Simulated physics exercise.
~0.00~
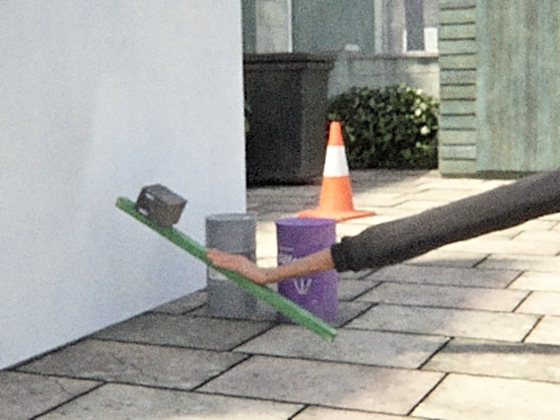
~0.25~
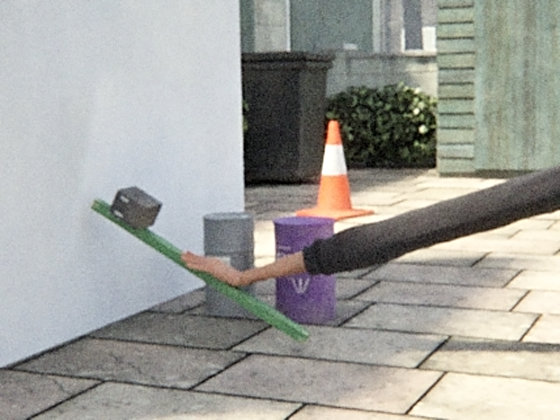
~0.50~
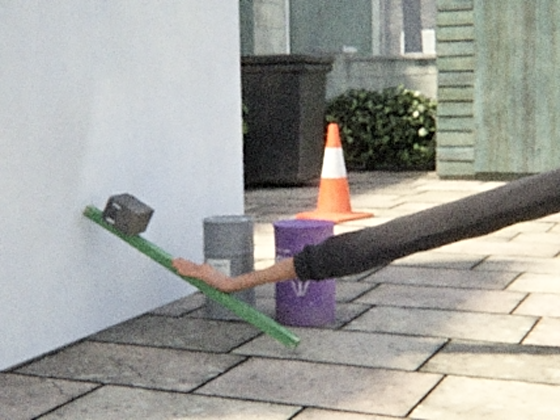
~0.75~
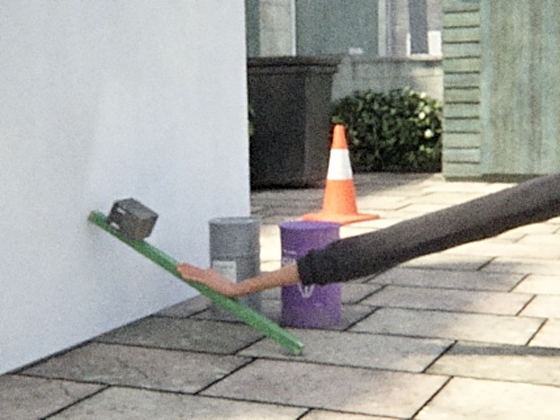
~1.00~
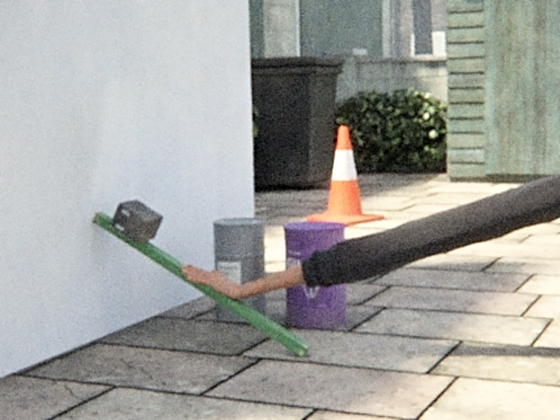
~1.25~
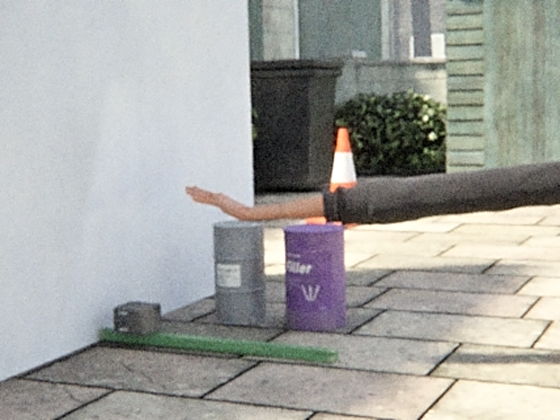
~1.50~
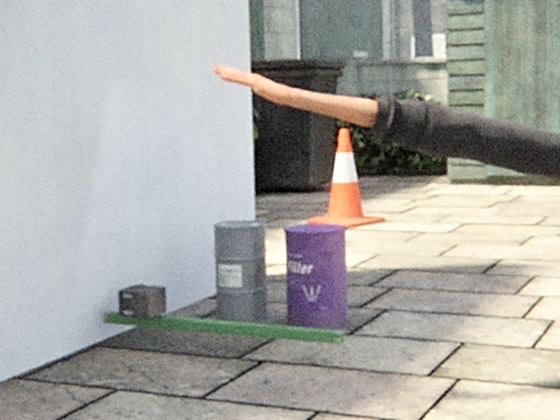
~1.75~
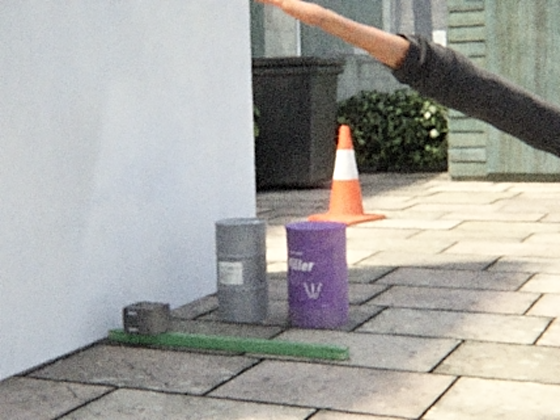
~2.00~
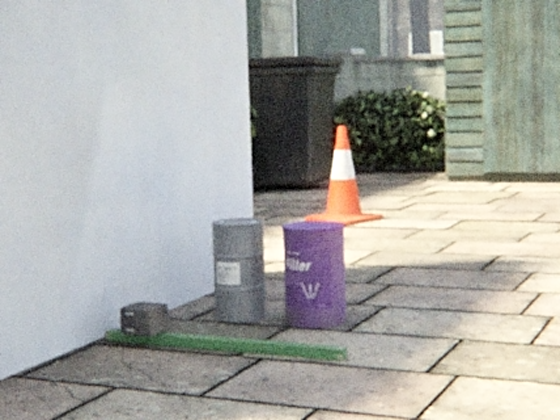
A green pole with a small dark box near its upper end was tilted against a white wall by a hand, then dropped flat onto the paving when the hand let go and withdrew, while the grey canister and purple pail stayed put.
